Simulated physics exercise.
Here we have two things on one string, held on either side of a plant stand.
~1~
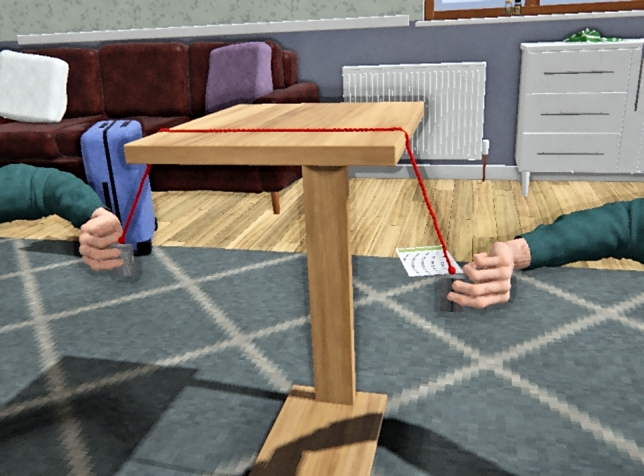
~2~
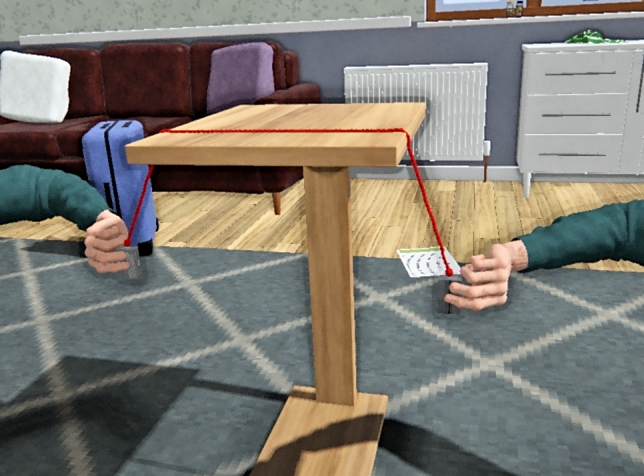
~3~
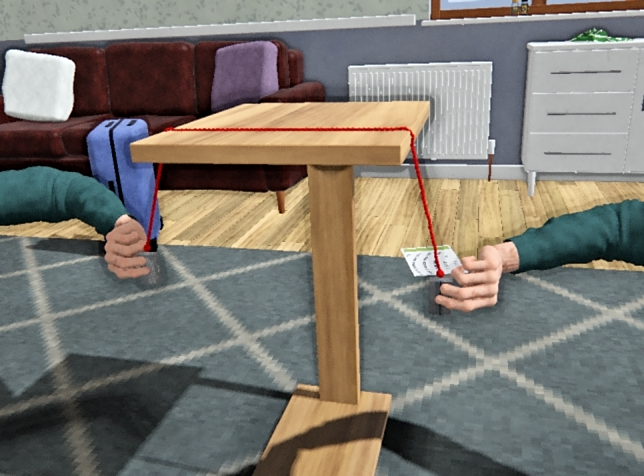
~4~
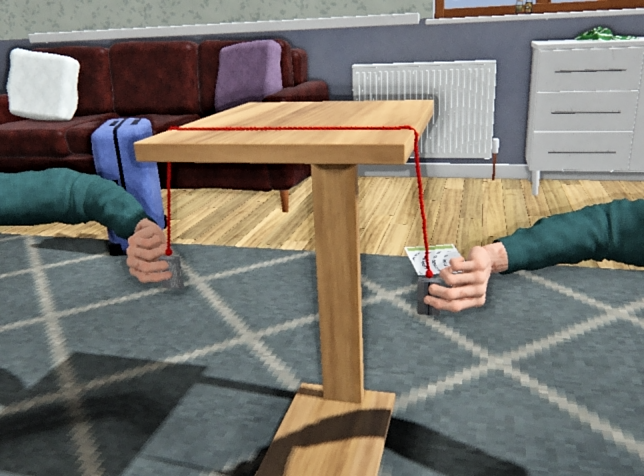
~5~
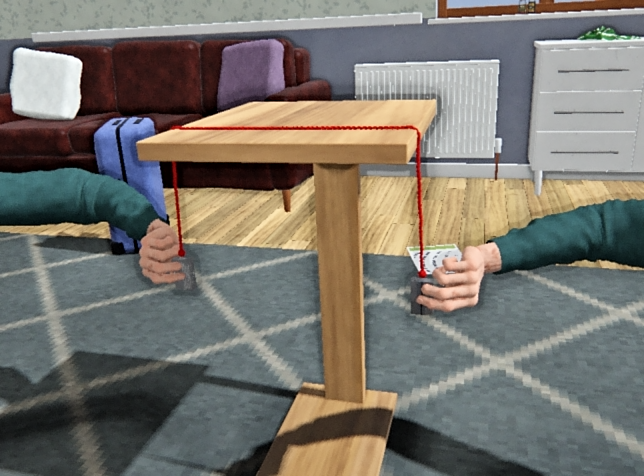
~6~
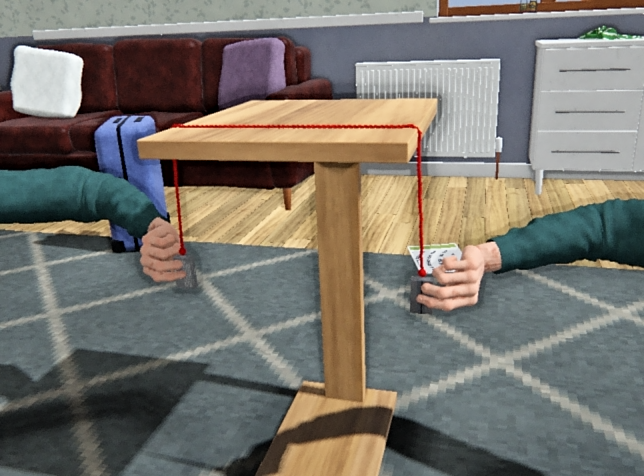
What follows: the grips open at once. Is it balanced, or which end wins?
As it turns out, the string stays as it is.
Then, 0.32 s later than the last view, left matchbox where it was near (190, 270); right matchbox where it was near (417, 295).
Finally, left matchbox where it was near (187, 269); right matchbox where it was near (418, 295). The string hangs still.
